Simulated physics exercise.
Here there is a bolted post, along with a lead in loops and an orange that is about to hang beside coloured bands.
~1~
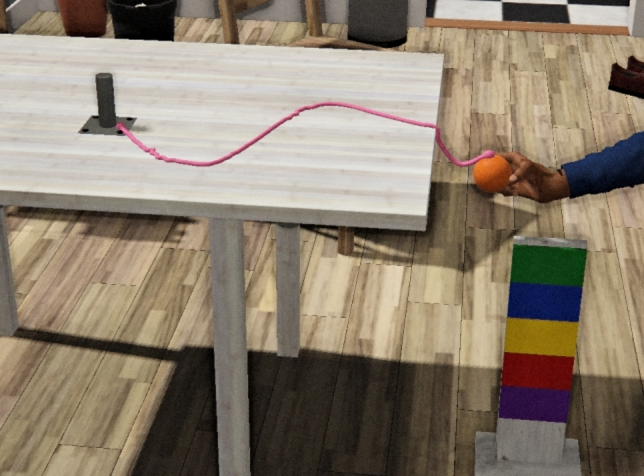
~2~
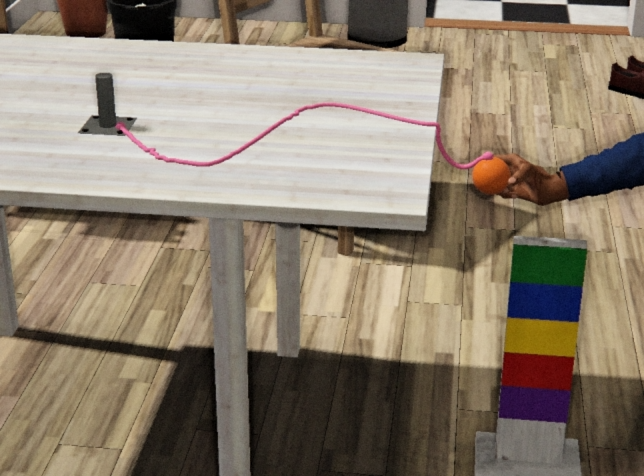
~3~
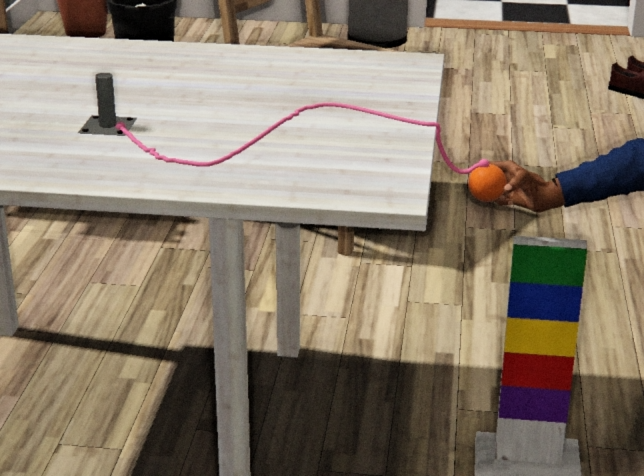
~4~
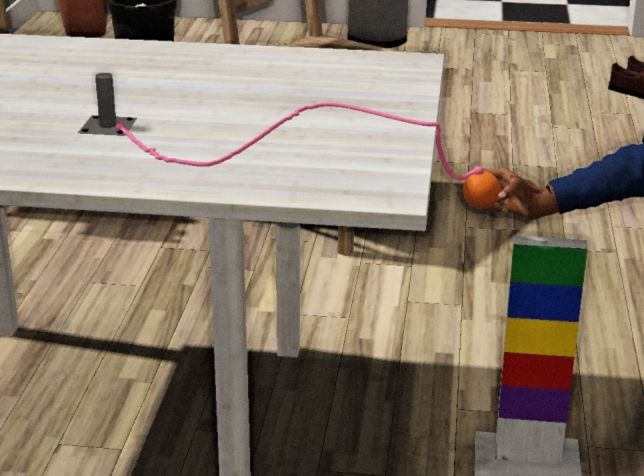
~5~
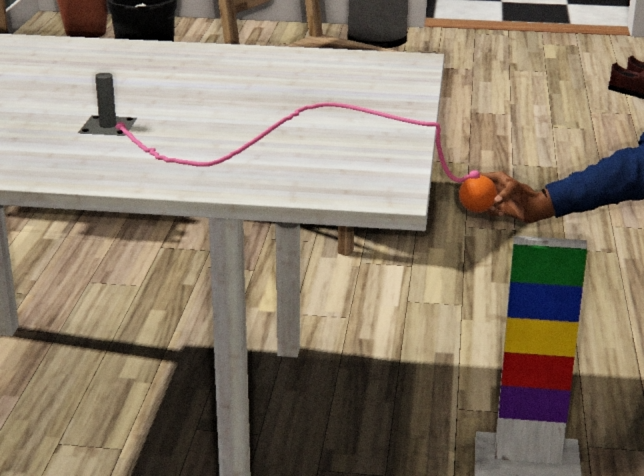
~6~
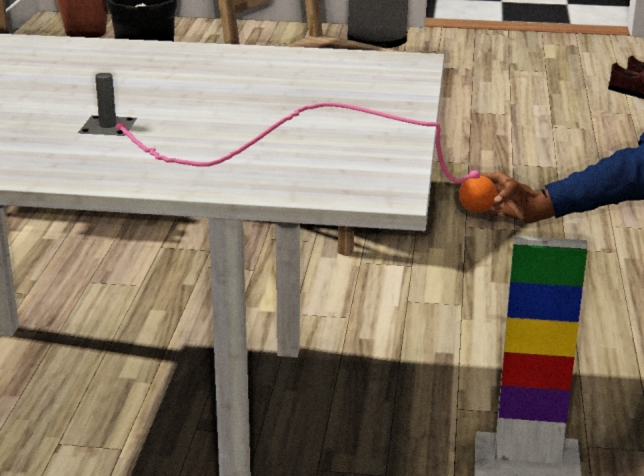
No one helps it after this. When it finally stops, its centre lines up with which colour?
Red.
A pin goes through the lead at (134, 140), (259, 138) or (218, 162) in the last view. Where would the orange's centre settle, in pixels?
First try near (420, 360), second near (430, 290), third near (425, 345).
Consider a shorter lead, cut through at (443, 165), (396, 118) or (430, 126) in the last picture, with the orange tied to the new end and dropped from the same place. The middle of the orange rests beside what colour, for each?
One at a time, the answers are: Yellow; green; blue.
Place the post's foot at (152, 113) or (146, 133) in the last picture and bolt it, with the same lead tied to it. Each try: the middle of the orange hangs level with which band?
In turn, purple and then purple.
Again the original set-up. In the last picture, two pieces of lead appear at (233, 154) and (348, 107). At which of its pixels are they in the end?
One finishes at (305, 136) and the other at (431, 204).
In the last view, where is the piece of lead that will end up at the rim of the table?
(297, 112), give or take.
Soon after, orange near (440, 348); level with yellow.
Then, orange near (409, 383); level with red.
At rest, orange near (420, 380); level with red. The lead holds its middle at red.
